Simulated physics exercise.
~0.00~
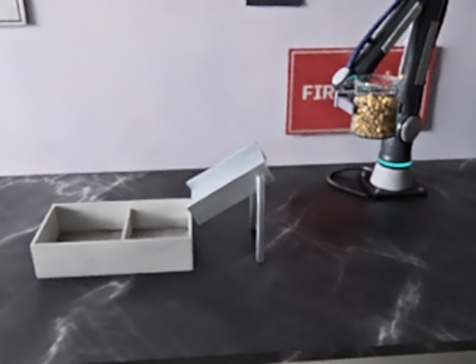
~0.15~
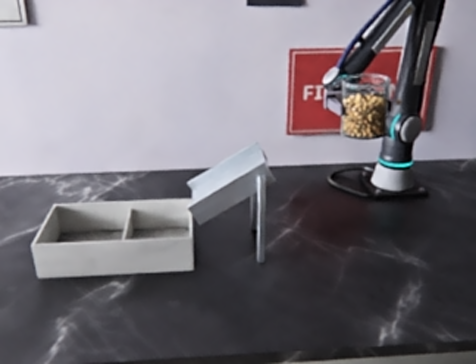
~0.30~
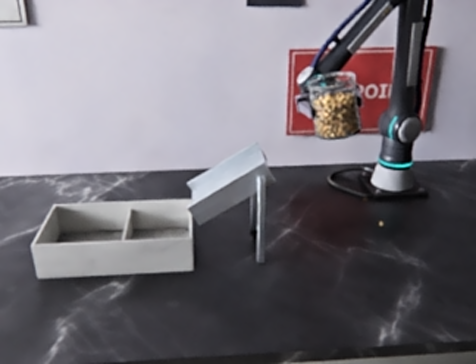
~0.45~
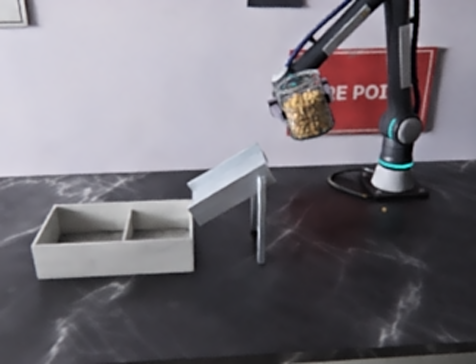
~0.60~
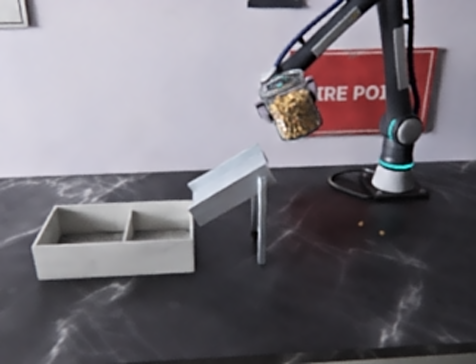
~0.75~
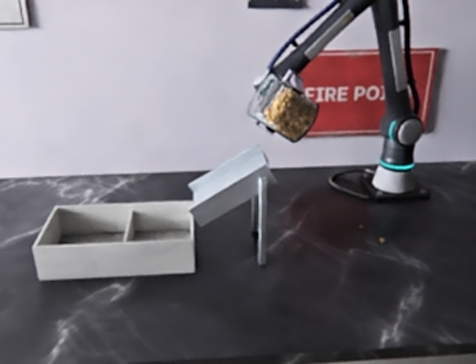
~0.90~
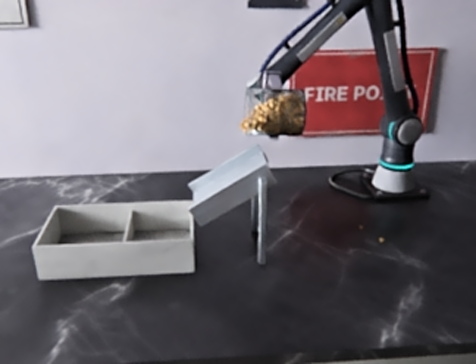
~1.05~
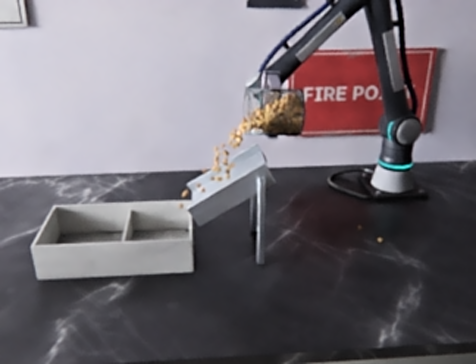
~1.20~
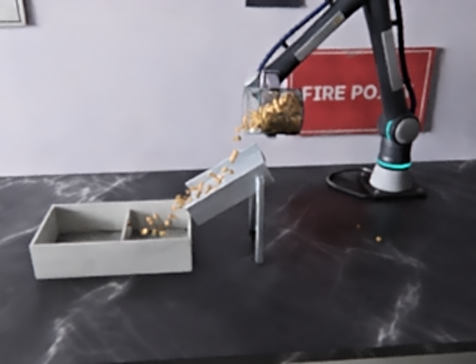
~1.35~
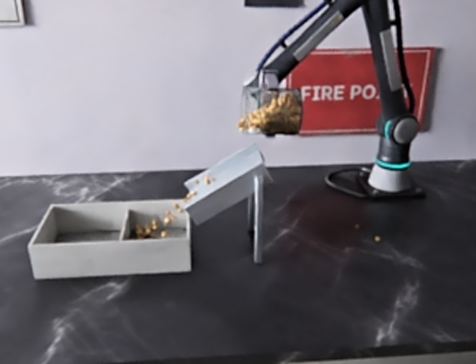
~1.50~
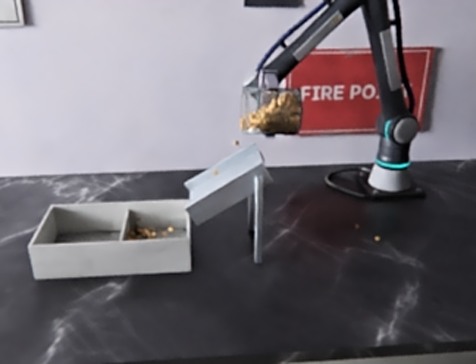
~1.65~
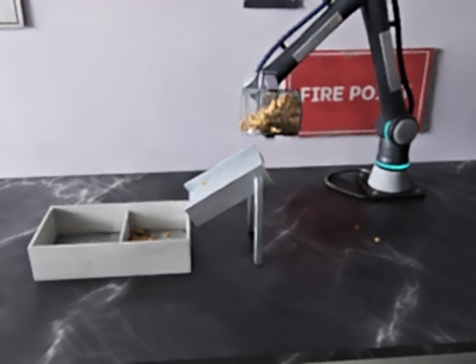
On a dark marbled counter, a robot arm carried a clear cup of chickpeas left, dropping a couple, then tipped it over a small chute; some slid into the right side of a divided gray tray, while most stayed in the cup.
